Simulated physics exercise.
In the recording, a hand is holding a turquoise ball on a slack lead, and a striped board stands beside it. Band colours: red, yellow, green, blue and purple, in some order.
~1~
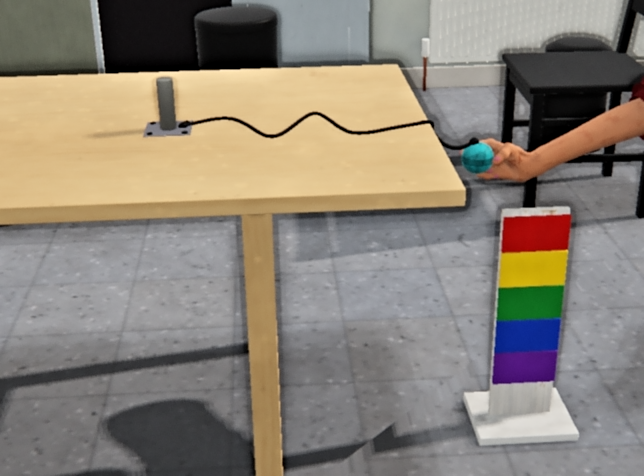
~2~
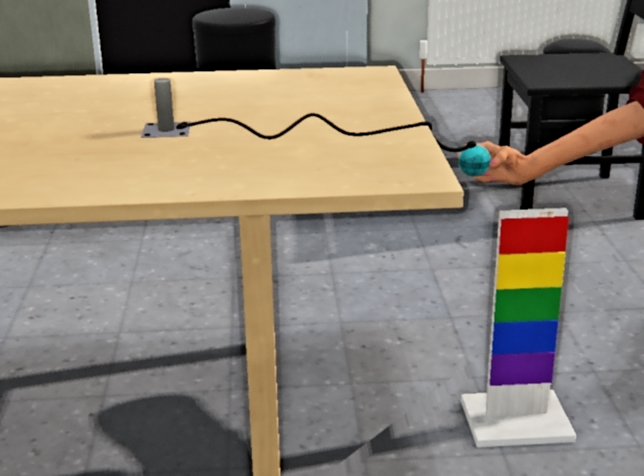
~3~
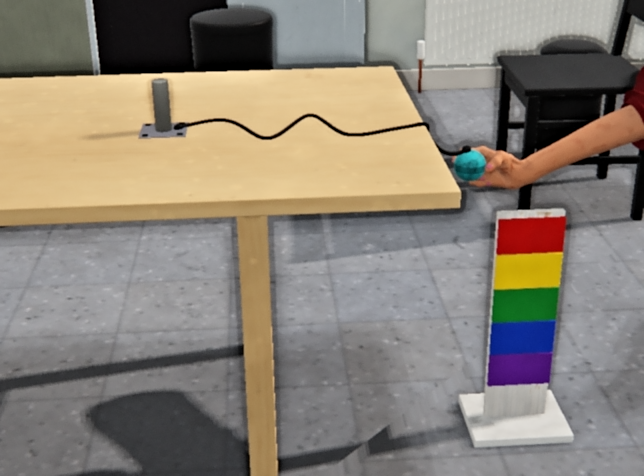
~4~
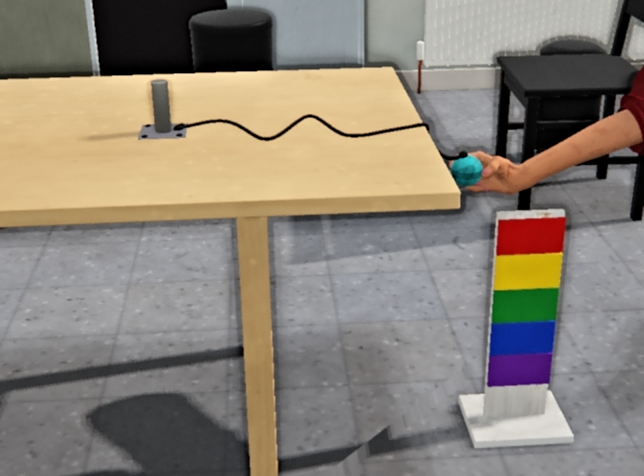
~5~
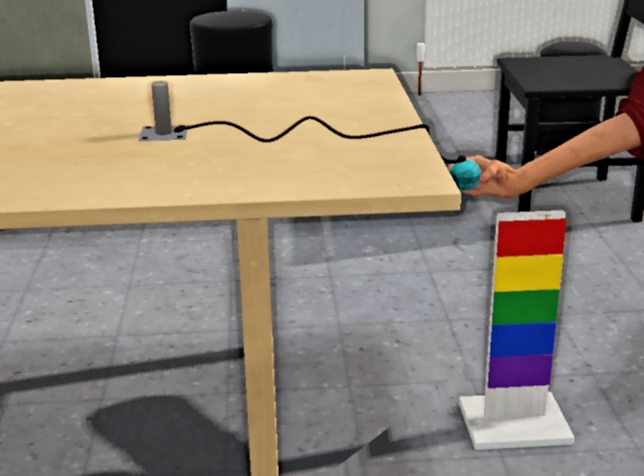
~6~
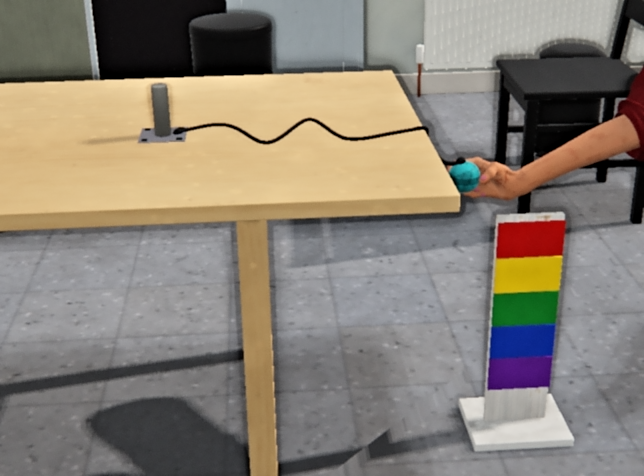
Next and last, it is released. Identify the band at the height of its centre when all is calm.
Its centre is at green.
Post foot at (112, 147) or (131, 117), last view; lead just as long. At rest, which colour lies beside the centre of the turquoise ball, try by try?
The first case gives yellow, the second gives yellow.
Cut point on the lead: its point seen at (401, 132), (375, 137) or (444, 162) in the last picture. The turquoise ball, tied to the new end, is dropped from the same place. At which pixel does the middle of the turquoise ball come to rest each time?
Taking them in turn, it's about (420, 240), then about (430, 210), and finally about (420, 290).
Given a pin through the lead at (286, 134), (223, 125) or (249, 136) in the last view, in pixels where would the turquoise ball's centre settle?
Result per try (px, approx.): (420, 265); (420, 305); (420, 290).
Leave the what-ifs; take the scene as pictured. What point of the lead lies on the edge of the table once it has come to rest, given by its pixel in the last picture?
It's the bit near (326, 127).
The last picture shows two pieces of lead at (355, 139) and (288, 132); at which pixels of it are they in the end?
Result - first point (425, 180), second point (347, 131).
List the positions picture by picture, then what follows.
The first frame shows turquoise ball (478, 158); red (537, 235); yellow (534, 270); green (531, 304); blue (528, 337); purple (525, 368).
The second frame shows turquoise ball (475, 161); lead through (216, 120) (261, 136) (302, 120) (339, 130) (410, 127).
The third frame shows turquoise ball (470, 165).
The fourth frame shows turquoise ball (466, 171); lead through (213, 122) (258, 138) (299, 121) (336, 131) (407, 128).
The fifth frame shows turquoise ball (465, 175).
The sixth frame shows turquoise ball (464, 177); lead through (213, 125) (258, 141) (298, 124) (336, 135) (406, 131).
A little later, ball near (417, 311); level with green.
Next, ball near (427, 316); level with green.
When it is over, ball near (421, 317); level with green. Its middle rests at the green band.
